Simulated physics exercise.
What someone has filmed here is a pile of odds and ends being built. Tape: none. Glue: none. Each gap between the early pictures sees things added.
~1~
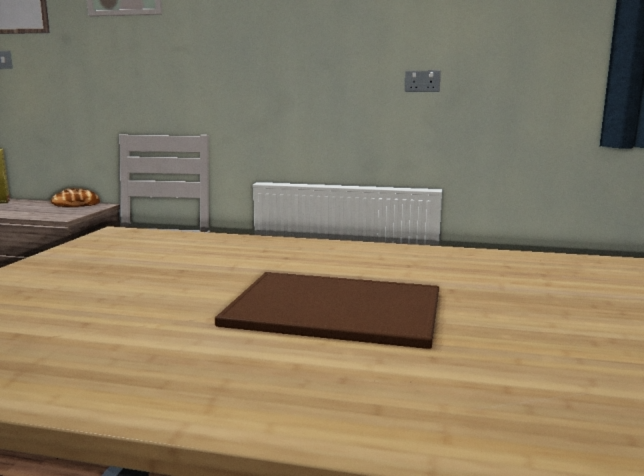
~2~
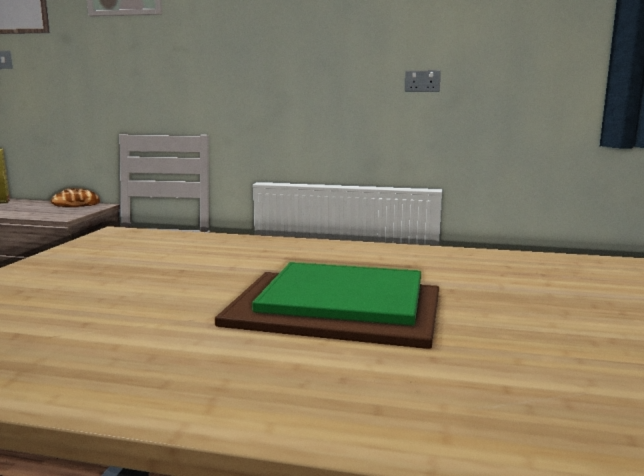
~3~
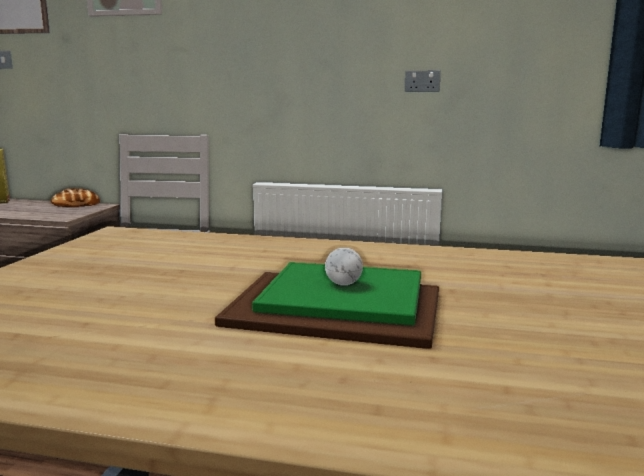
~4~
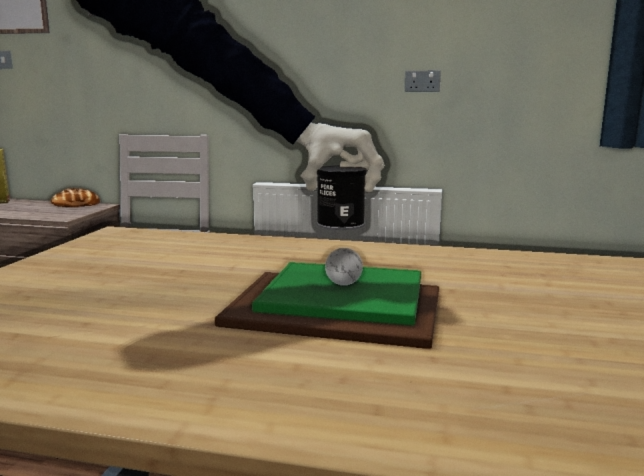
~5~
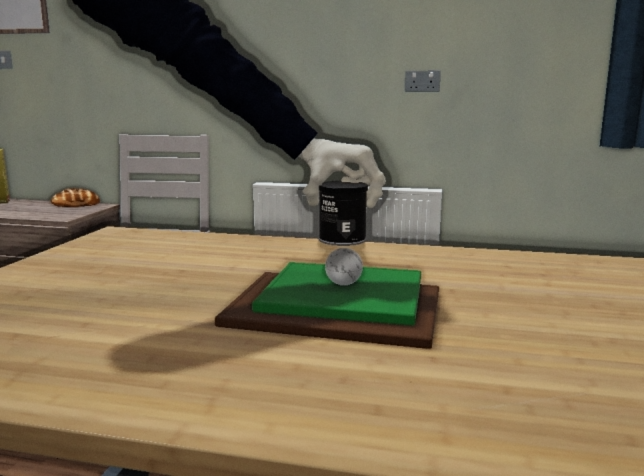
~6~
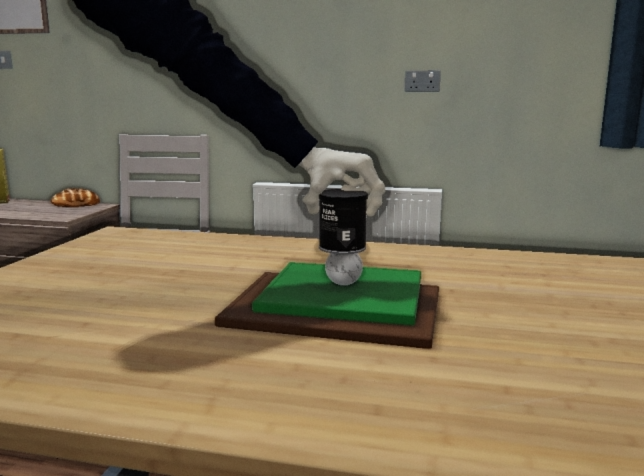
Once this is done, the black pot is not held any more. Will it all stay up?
Some of it tumbles.
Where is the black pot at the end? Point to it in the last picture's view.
Roughly pixel (204, 270) in the last picture.
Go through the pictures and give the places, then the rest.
In the first picture, the last thing is not in view yet.
In the second picture, the last thing is not in view yet; brown tray (335, 305).
In the third picture, the last thing is not in view yet; white ball (344, 266).
The fourth picture shows still above its spot; black pot (341, 197); green tray (344, 290).
The fifth picture shows still above its spot; black pot (343, 213); brown tray (335, 305).
The sixth picture shows in place under the hand; black pot (343, 221); white ball (344, 266).
Then, 0.50 s later than the last frame, black pot tilted by 42° near (313, 232).
Then, 0.60 s later than the last frame, black pot now fallen.
Then, 0.80 s later than the last frame, things are still on the move.
Then, 1.10 s later than the last frame, nothing new.
When it is over, fallen, black pot; the other 3 as before. End places, in pixels of the last picture, black pot near (204, 270). The pile comes apart.
